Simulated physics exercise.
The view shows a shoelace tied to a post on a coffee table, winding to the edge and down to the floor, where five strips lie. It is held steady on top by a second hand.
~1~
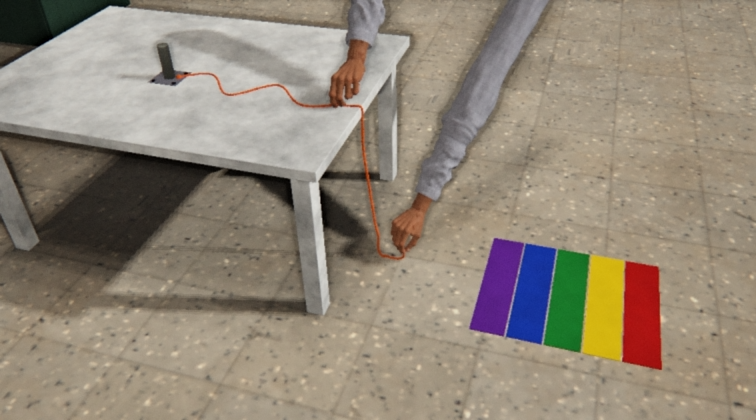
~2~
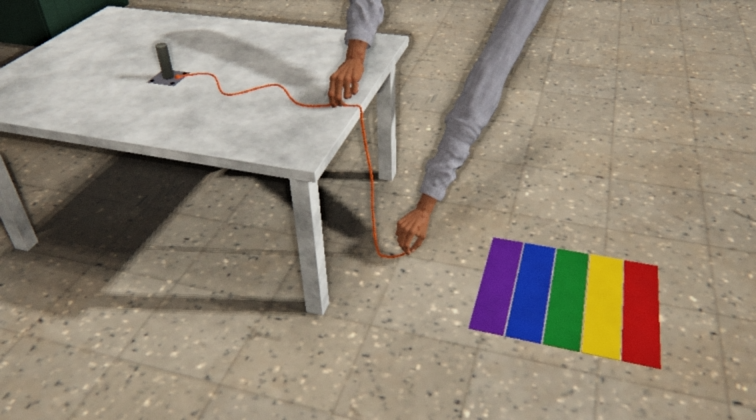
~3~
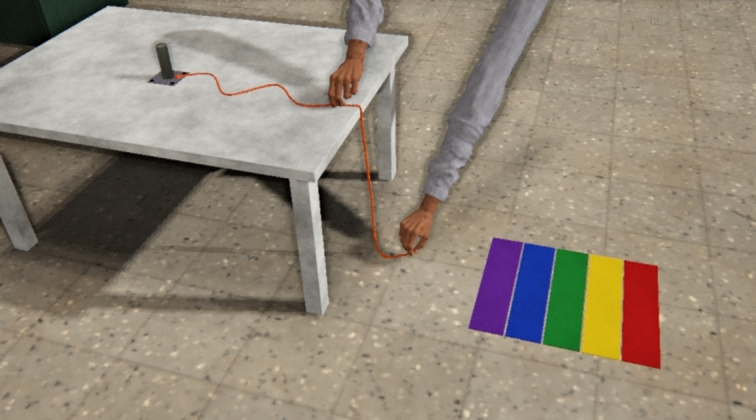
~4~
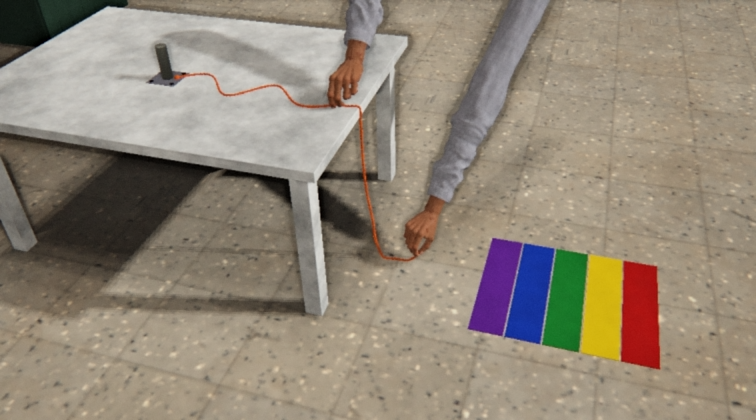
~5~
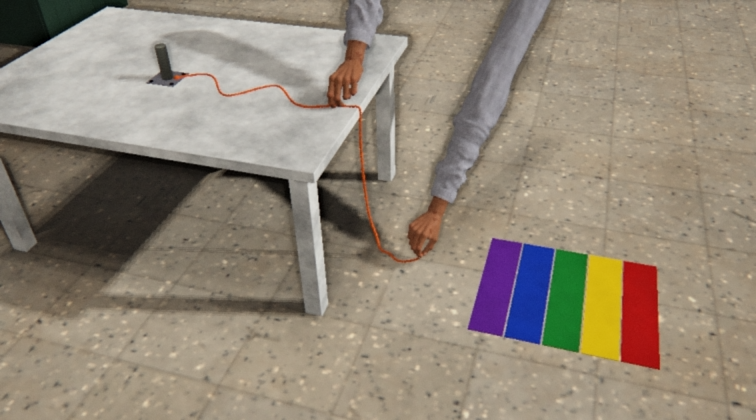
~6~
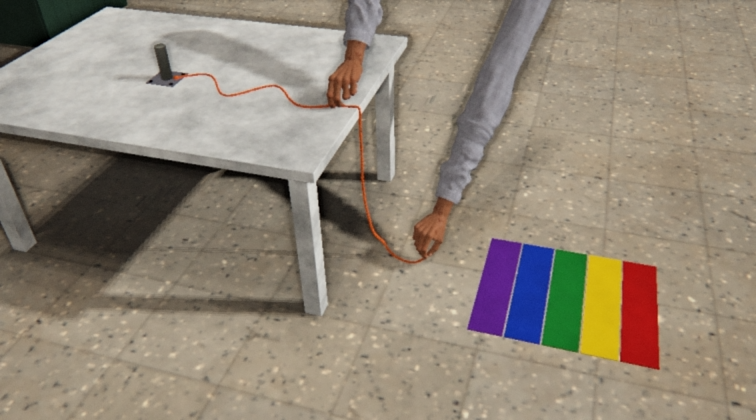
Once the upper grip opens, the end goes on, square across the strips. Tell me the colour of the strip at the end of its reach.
It is green.
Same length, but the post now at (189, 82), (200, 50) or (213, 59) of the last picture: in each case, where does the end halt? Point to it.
Around (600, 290), then (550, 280), then (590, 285).
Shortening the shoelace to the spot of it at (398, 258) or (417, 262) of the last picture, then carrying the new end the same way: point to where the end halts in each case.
First try: Near (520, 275). Second try: Near (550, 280).
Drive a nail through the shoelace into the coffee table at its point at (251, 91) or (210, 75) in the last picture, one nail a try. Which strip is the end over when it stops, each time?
In order, blue and green.
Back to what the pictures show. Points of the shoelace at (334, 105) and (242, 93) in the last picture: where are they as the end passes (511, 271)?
(367, 131) and (267, 93), approximately.
A little later, end near (511, 271); over purple.
Next, end near (548, 278); over blue.
When it is tight, end near (570, 282); over green. It gets as far as the green strip.
